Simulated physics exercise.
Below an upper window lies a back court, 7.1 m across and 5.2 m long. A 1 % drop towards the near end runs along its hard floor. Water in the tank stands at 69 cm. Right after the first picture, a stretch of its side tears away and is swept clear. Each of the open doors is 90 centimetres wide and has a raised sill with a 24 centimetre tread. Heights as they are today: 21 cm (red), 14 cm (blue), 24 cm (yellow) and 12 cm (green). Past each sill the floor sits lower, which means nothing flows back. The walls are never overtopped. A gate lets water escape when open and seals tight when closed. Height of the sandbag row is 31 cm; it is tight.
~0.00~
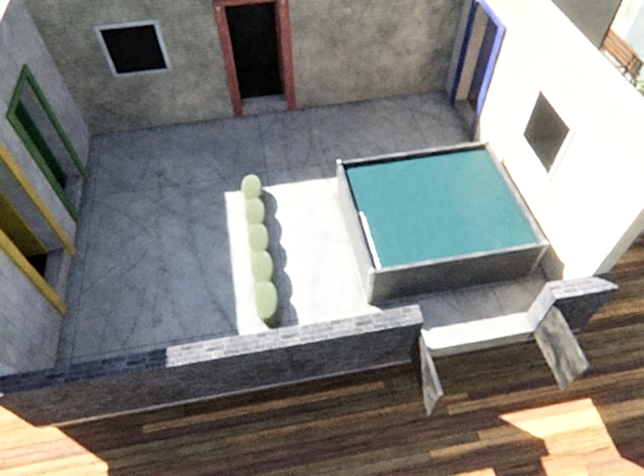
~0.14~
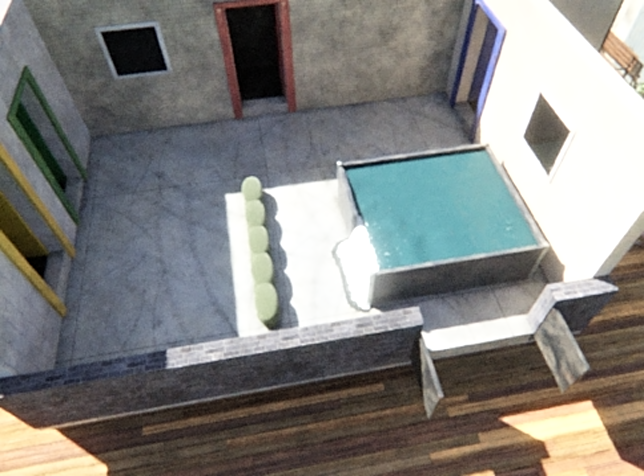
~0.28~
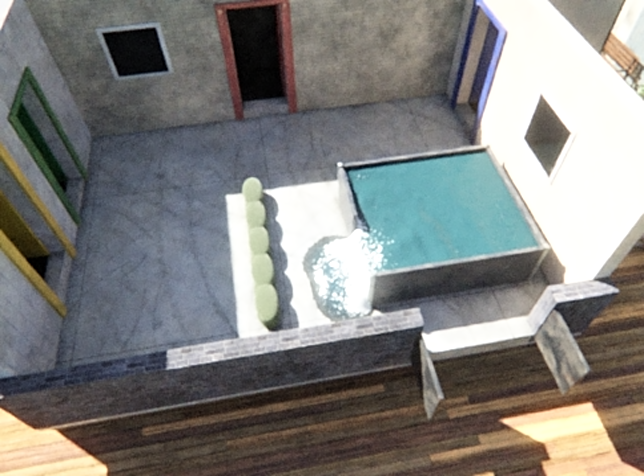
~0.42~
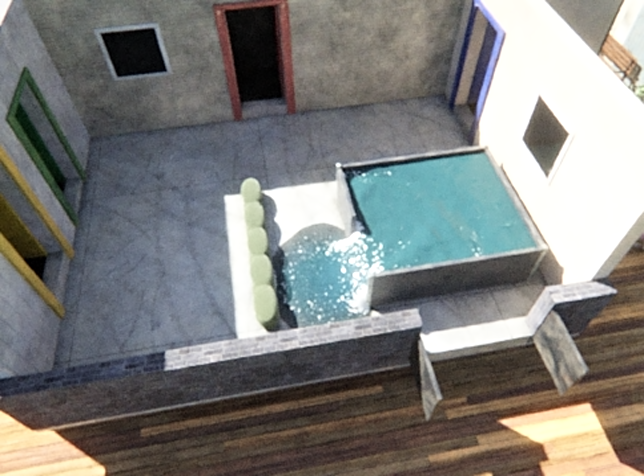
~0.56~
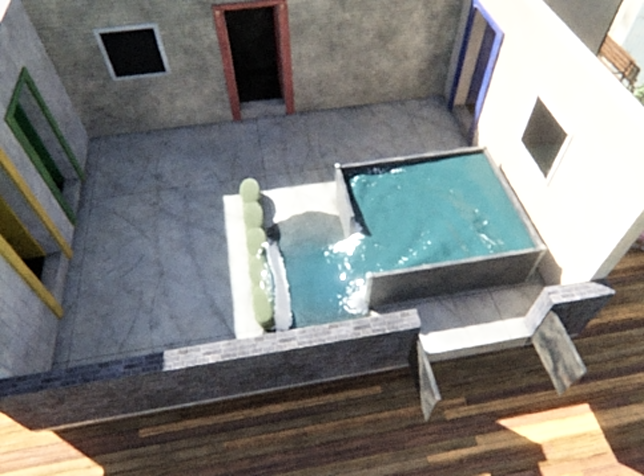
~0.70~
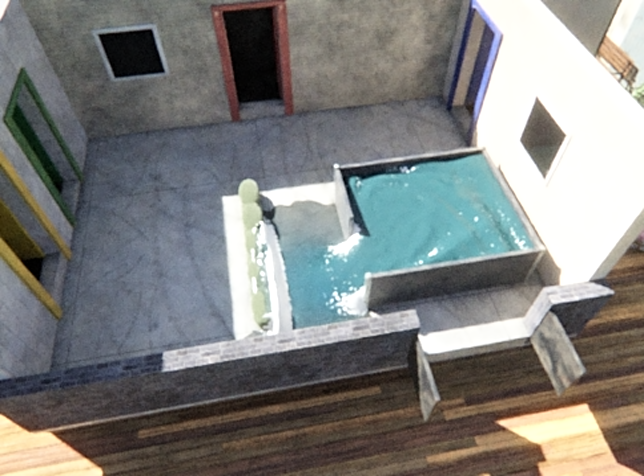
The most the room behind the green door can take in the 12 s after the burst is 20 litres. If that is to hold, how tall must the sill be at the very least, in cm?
Close to 6.5 cm is just enough.
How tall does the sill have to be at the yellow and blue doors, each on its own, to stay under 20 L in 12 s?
About 11.5 cm at yellow and 10.0 cm at blue.
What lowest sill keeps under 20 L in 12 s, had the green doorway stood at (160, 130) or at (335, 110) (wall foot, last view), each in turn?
Around 8.0 and 10.5 cm respectively.
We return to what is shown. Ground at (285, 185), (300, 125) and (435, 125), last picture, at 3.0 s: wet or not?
First wet through, second wet through, third bone-dry.
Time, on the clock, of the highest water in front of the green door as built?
8.0 s.
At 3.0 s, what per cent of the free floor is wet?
65 %.
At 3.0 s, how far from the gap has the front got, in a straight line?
Front distance: Approx. 4.8 m.
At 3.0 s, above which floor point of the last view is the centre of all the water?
At about (343, 254).
After 1.4 s water covers 20 % of the floor, deepest (49 cm) near (286, 303); it has not reached the green door.
After 3.0 s water covers 65 % of the floor, deepest (36 cm) near (286, 303); it has not reached the green door.
After 12.0 s water covers 95 % of the floor, deepest (16 cm) near (60, 401); 7 cm at the green door, 0 litres in over its 12 cm sill.
At the green door as built, the water arrived by 3.1 s and peaked near 10 cm at 8.2 s.
With a sill of 6 cm, 25 litres would have come in within the 12 s; with 7 cm, 15 litres. So under 20 litres takes about 6.5 cm.
